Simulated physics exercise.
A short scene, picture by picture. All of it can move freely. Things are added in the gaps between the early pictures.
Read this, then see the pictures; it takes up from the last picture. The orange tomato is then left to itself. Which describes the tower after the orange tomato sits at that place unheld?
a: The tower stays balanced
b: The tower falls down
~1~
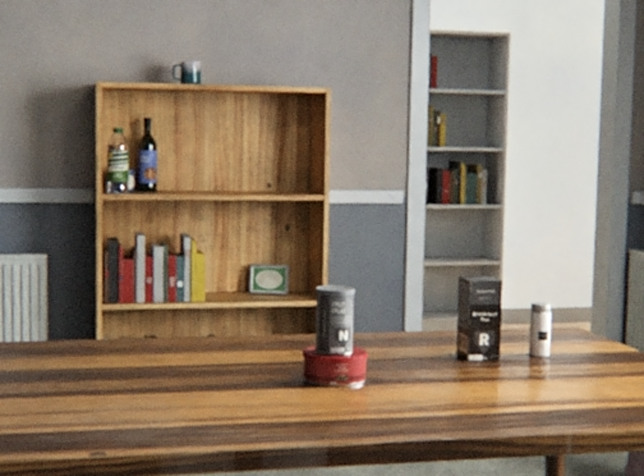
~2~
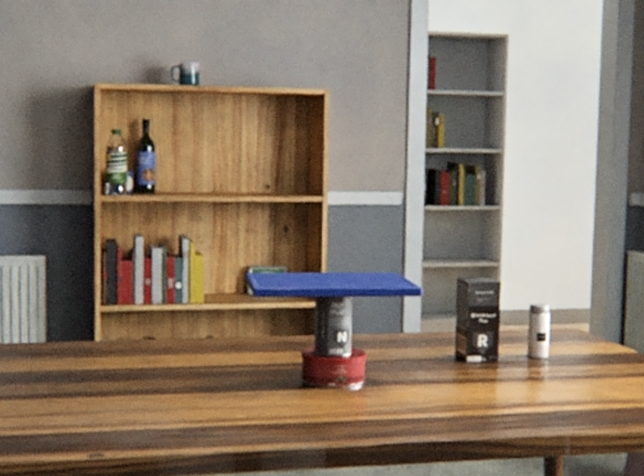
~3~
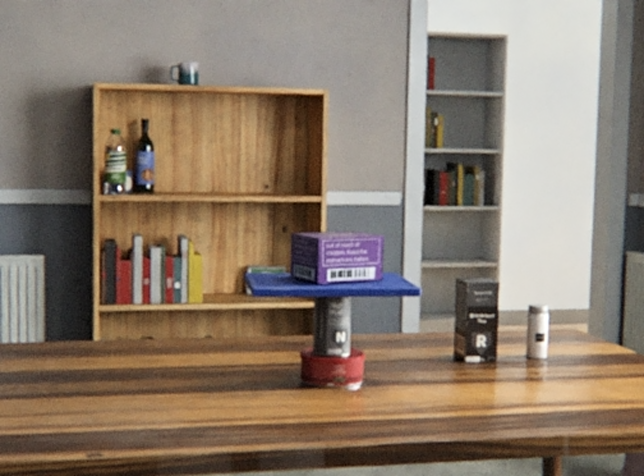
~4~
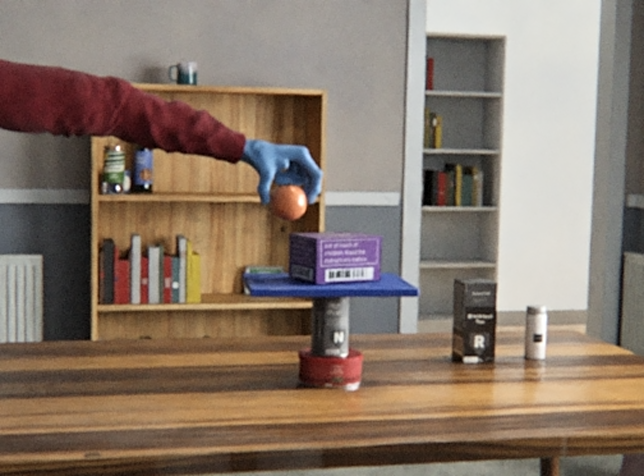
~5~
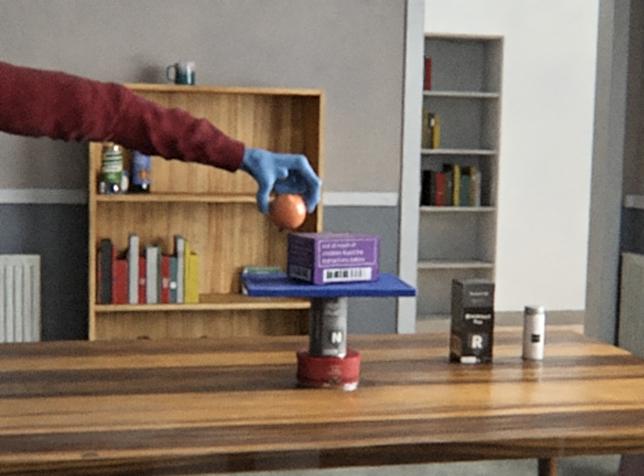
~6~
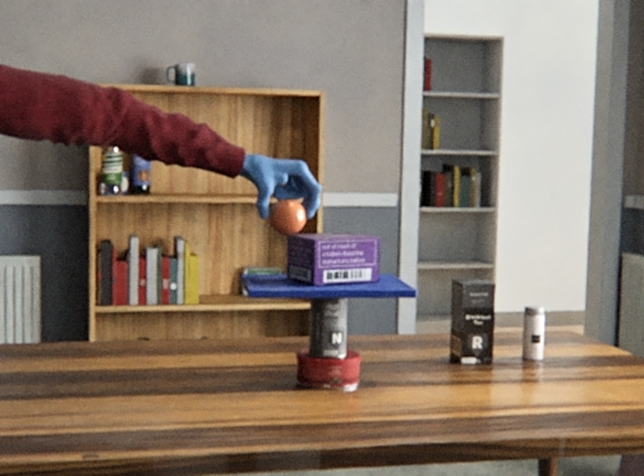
The tower falls down.
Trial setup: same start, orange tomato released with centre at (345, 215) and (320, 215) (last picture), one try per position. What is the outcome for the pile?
Well, on the first go it stays steady, and on the second it stays steady.
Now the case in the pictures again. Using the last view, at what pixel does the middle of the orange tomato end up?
The object winds up at approximately (213, 368).
Then, 0.50 s past the last view, orange tomato now fallen; purple box rocked 29° from its first pose; blue tray rocked 29° from its first pose.
Then, 0.70 s past the last view, purple box and blue tray now fallen.
Then, 0.90 s past the last view, things are still on the move.
Finally, fallen, purple box, blue tray and orange tomato; the other 4 still in place. Final places as the last picture's camera would see them, orange tomato near (212, 368). The pile gives way.
